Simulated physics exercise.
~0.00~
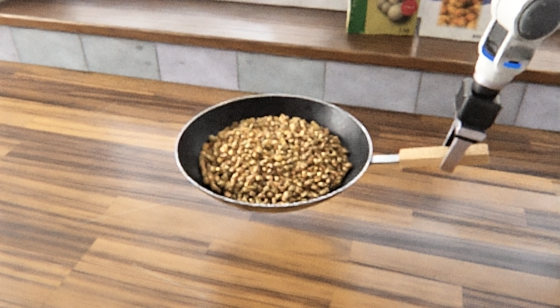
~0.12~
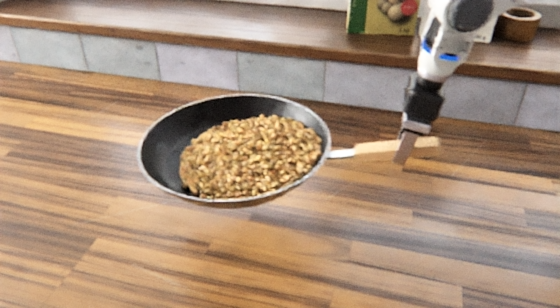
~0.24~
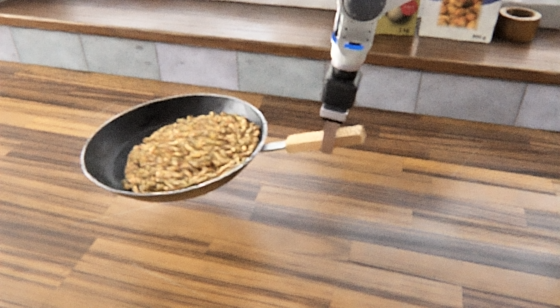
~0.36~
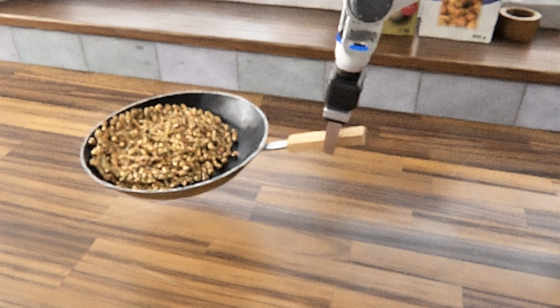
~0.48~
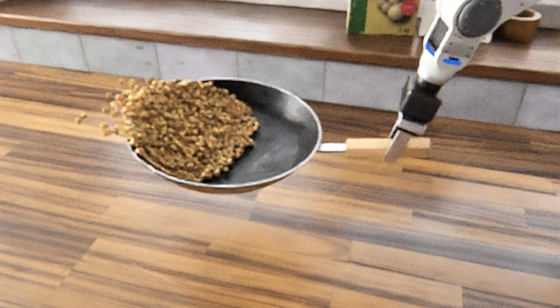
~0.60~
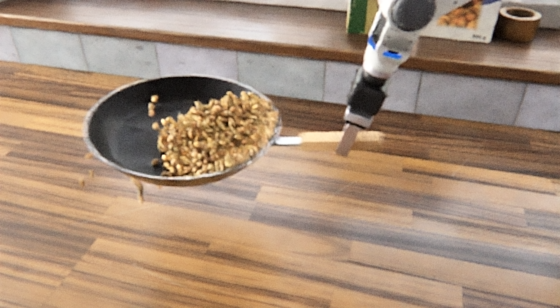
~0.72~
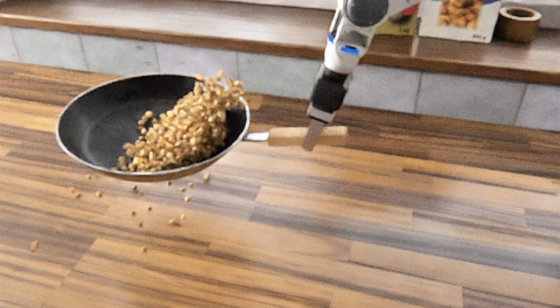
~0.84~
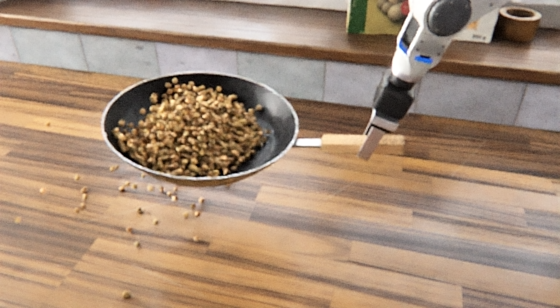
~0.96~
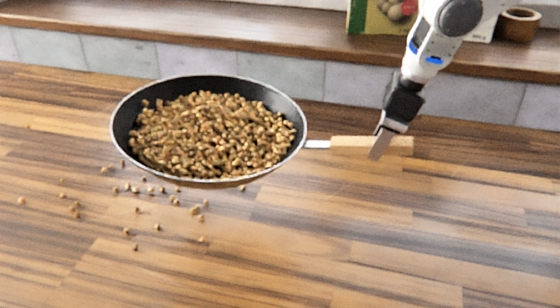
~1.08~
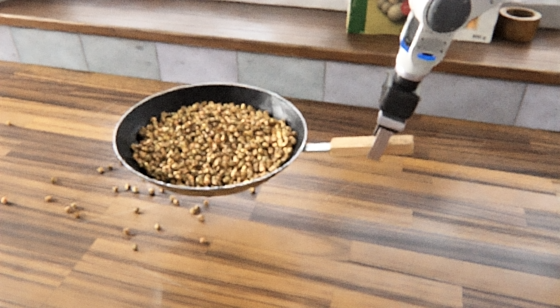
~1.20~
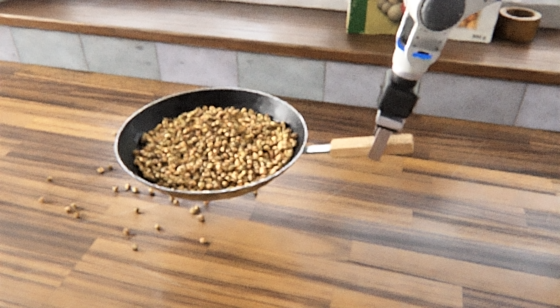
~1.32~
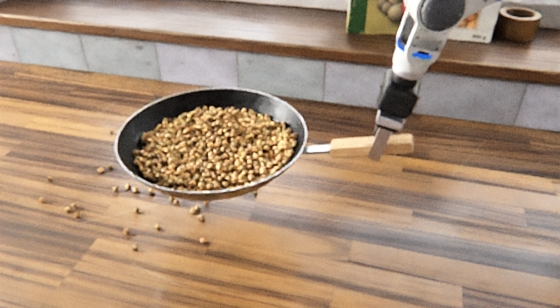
A robot arm moves a dark frying pan full of dried chickpeas left, right, left and right again above a wooden counter, tossing the load and spilling some over the rim, then holds it still, most chickpeas still inside and a few scattered on the counter.
